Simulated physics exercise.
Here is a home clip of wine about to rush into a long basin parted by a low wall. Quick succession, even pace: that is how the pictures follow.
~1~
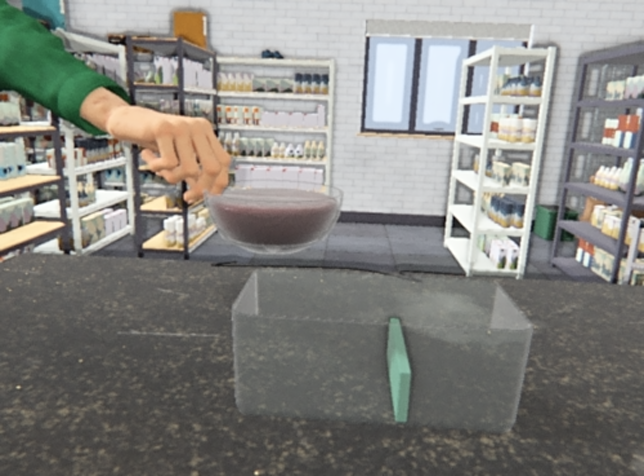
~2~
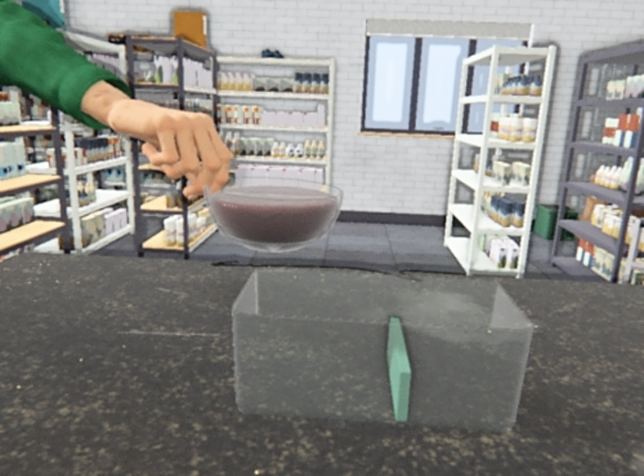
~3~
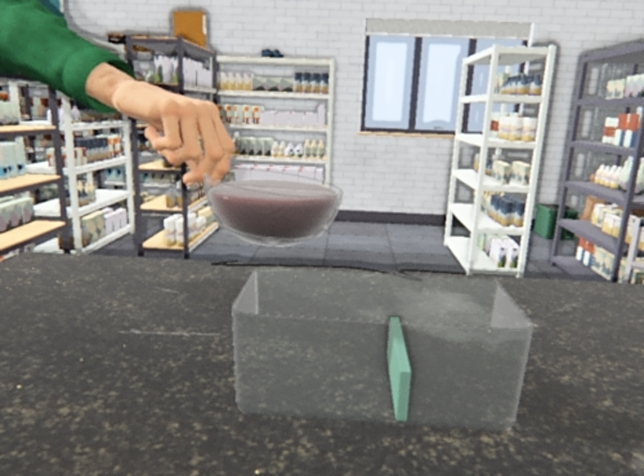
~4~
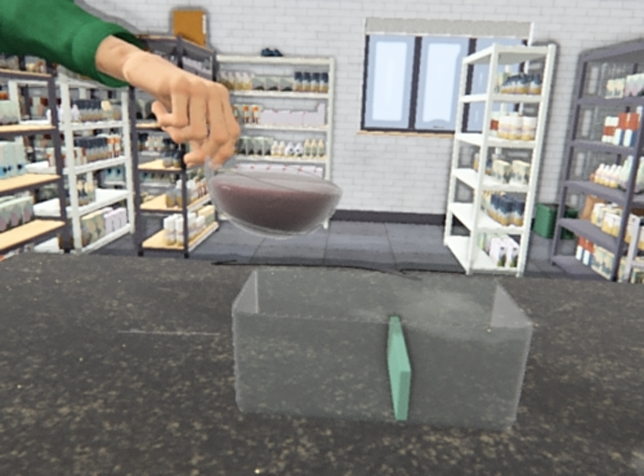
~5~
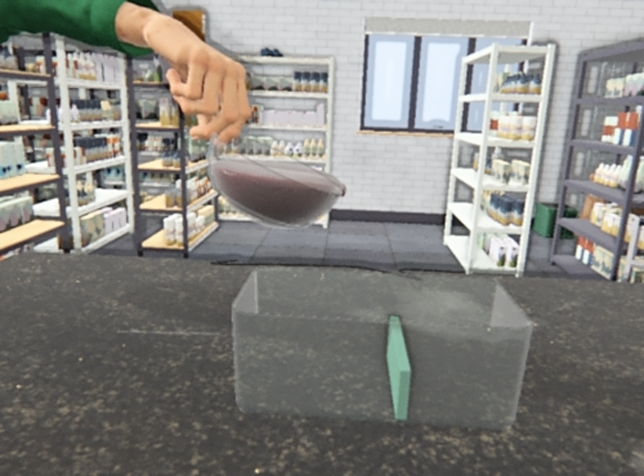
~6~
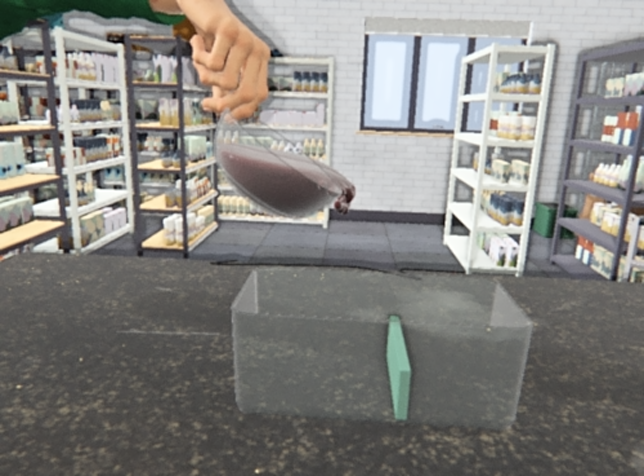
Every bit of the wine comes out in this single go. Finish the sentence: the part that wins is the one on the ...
... right.
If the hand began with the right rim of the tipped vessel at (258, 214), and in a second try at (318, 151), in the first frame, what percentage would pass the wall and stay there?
You'd see around 5 per cent, and then around 65 per cent.
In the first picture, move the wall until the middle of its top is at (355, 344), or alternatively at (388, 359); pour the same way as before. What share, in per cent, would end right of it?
85 %, then 70 %.
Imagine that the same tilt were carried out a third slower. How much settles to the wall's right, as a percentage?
Share on the right: Some 85 percent.
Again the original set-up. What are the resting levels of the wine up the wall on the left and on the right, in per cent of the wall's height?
Once it is still, the left part shows 10 per cent and the right part 50.
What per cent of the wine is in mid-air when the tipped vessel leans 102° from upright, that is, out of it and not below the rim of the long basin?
About 60 per cent.
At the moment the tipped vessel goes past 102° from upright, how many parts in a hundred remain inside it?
10 %.
A moment on, the tilt is 102° and 9 per cent is still to pour, 6 is left of the wall and 23 right of it.
Next, the tilt is 116° and 0 per cent is still to pour, 10 is left of the wall and 74 right of it.
Then the tilt is 116° and 0 per cent is still to pour, 20 is left of the wall and 70 right of it.
Later the tilt is 116° and 0 per cent is still to pour, 21 is left of the wall and 71 right of it.
In the end 21 per cent lies left of the wall, 71 right of it and 7 outside.
